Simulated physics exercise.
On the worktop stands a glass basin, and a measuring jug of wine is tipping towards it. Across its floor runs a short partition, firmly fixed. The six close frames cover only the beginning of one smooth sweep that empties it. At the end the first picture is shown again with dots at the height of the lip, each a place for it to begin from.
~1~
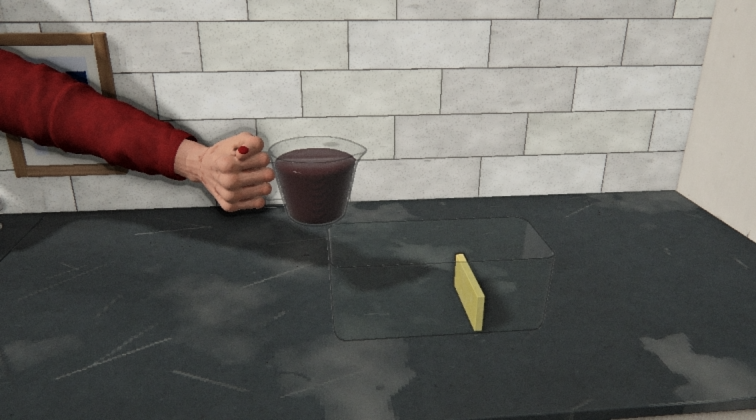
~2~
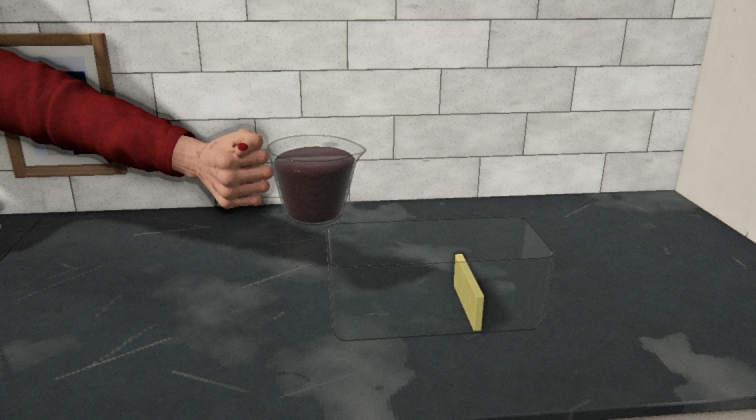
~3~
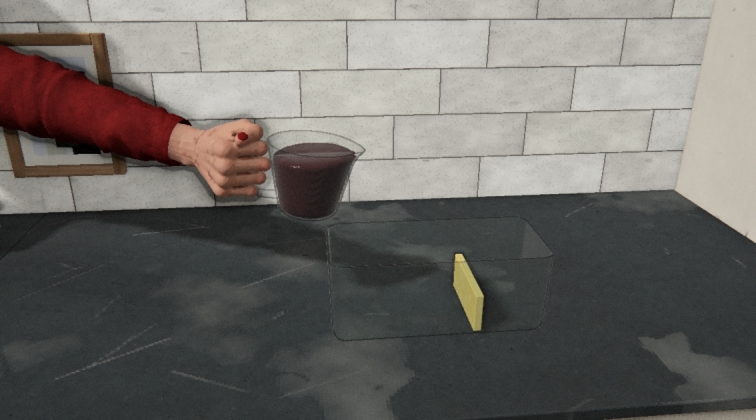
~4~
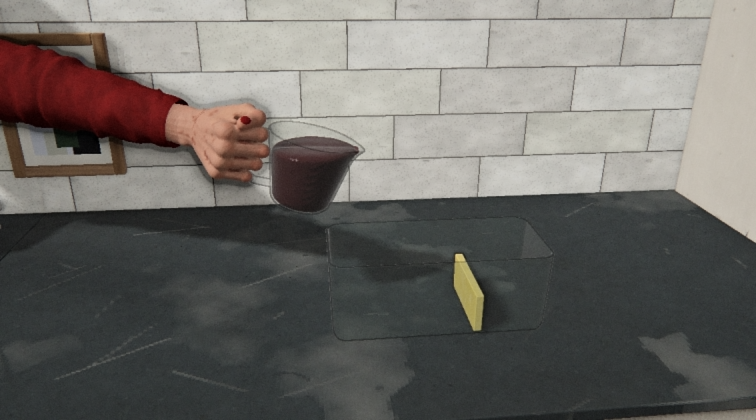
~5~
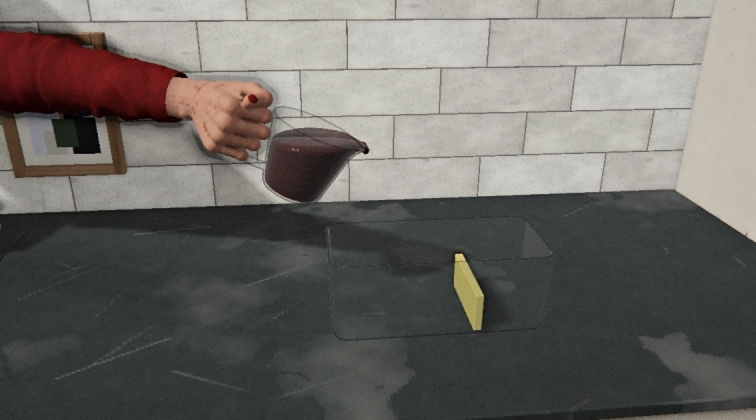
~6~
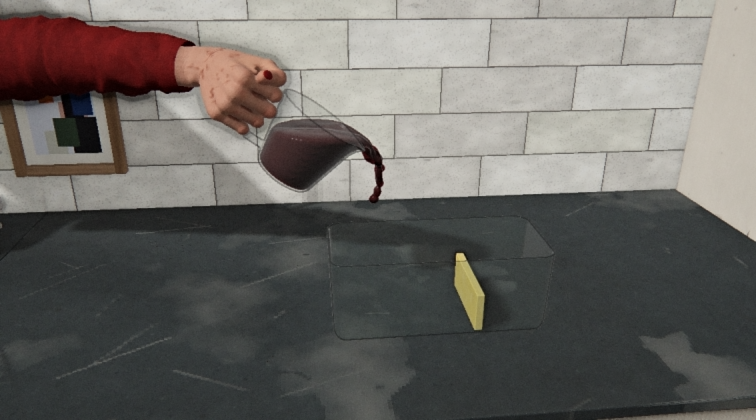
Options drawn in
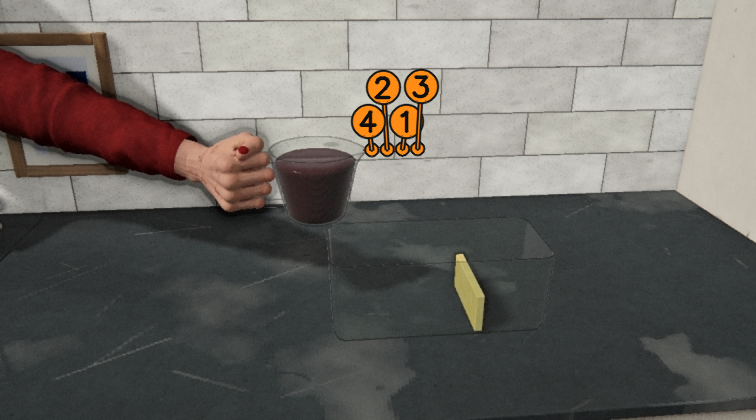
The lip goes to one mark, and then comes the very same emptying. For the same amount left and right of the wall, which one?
The best spot is 1.
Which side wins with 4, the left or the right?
The left side.
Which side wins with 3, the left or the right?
More ends on the right.
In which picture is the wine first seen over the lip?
In picture 5.
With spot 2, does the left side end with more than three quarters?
Yes, it does.
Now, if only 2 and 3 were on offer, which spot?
Spot 3.
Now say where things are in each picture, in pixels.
Upright, lip at (366, 150); basin from (333, 337) to (542, 325); top of the wall at (470, 274); nothing has left yet, in the first frame.
Upright, lip at (365, 150); nothing has left yet, in the second frame.
Tipped about 7°, lip at (364, 149); nothing has left yet, in the third frame.
Tipped about 14°, lip at (364, 149); nothing has left yet, in the fourth frame.
Tipped about 25°, lip at (363, 149); wine is over the lip, down to (363, 149), in the fifth frame.
Tipped about 37°, lip at (364, 148); wine is over the lip, down to (374, 200), in the sixth frame.
On the marked copy, 1 at (402, 149); 2 at (387, 149); 3 at (417, 148); 4 at (371, 149).
With 1, about 55 % ends left of the wall and 43 % right of it.
With 2, about 93 % ends left of the wall and 4 % right of it.
With 3, about 17 % ends left of the wall and 82 % right of it.
With 4, about 95 % ends left of the wall and 3 % right of it.
